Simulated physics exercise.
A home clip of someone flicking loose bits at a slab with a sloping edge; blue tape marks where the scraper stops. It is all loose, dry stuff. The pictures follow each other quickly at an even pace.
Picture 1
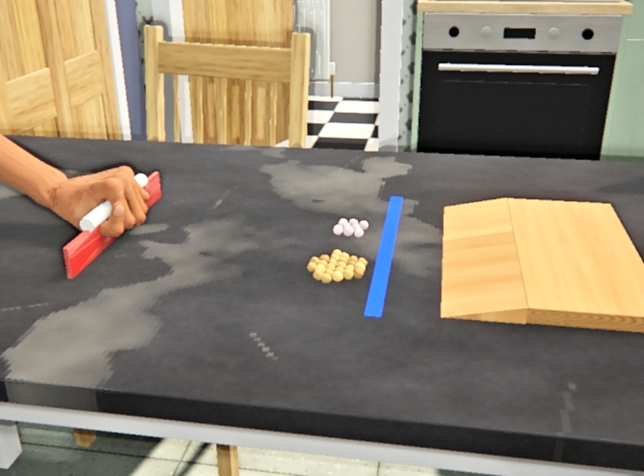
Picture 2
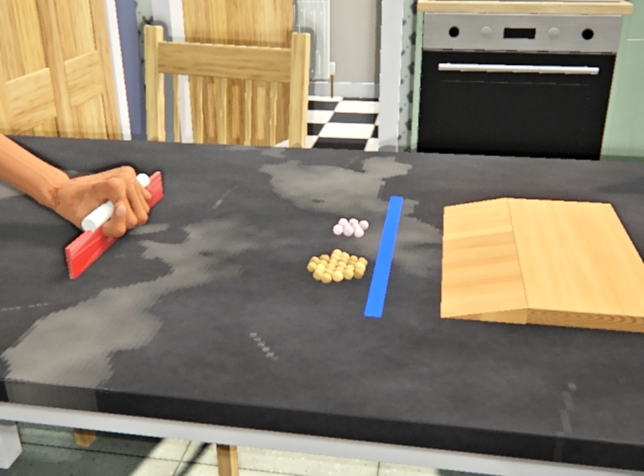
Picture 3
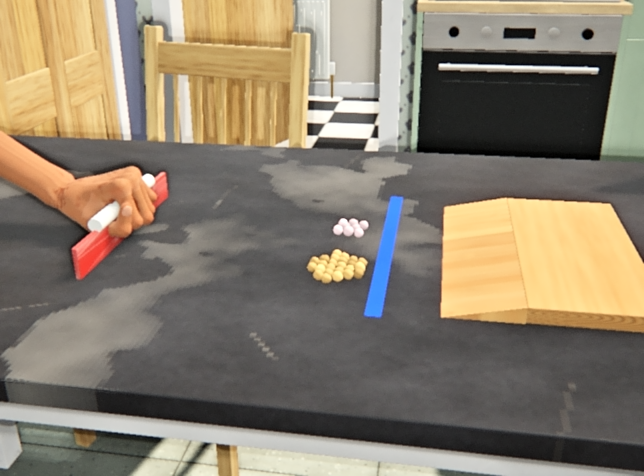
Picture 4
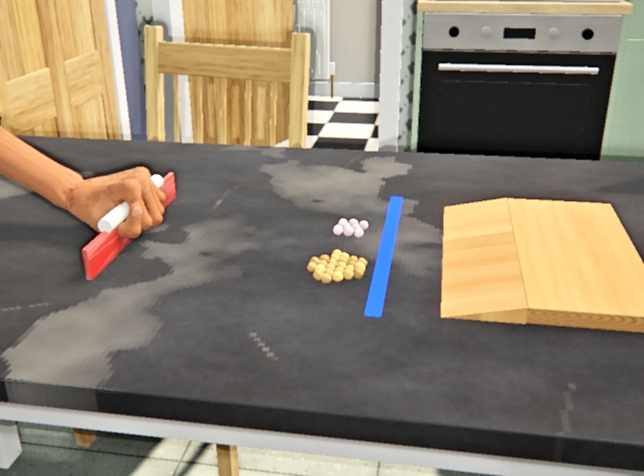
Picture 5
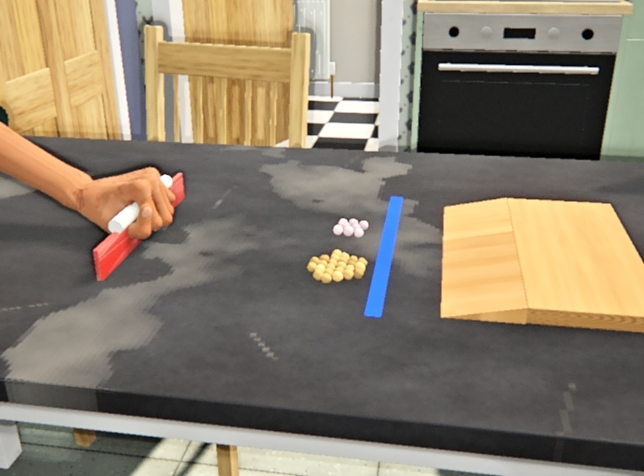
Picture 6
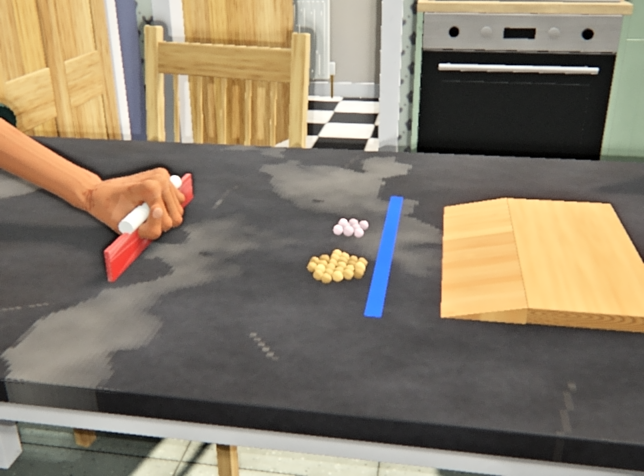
The video shows a hand gripping a red scraper by its white handle and sliding it slowly a short way right across a dark table, while two small piles, blue tape and a sloped wooden slab stay still.
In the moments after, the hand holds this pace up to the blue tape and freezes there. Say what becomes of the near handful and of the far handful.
Here the near handful falls short of the top, and the far handful falls short of the top.
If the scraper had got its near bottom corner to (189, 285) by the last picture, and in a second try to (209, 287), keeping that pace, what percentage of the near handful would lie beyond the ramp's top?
First some 0, then 0 per cent.
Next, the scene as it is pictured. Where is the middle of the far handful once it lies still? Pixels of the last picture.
Close to (433, 235).
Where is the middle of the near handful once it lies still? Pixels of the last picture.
Close to (410, 271).
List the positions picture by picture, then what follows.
In the first picture, scraper (76, 255), at rest; blue tape (396, 202); top of the ramp (526, 298); near handful (341, 267), a few dried chickpeas; far handful (346, 227), a few sugar pearls.
In the second picture, scraper (78, 255); far handful (346, 227).
In the third picture, scraper (84, 256); near handful (341, 267).
In the fourth picture, scraper (94, 257); far handful (346, 227).
In the fifth picture, scraper (105, 257); near handful (341, 267).
In the sixth picture, scraper (116, 258); blue tape (396, 202); top of the ramp (526, 298); near handful (341, 267); far handful (346, 227).
Then, 0.71 s later than the last frame, scraper still moving, near (273, 215); near handful every one short of the ramp; far handful every one short of the ramp.
Then, 1.45 s later than the last frame, scraper stopped at the blue tape; near handful every one short of the ramp; far handful every one short of the ramp.
When it is over, scraper stopped at the blue tape; near handful not one past the top, every one short of the ramp; far handful not one past the top, every one short of the ramp.
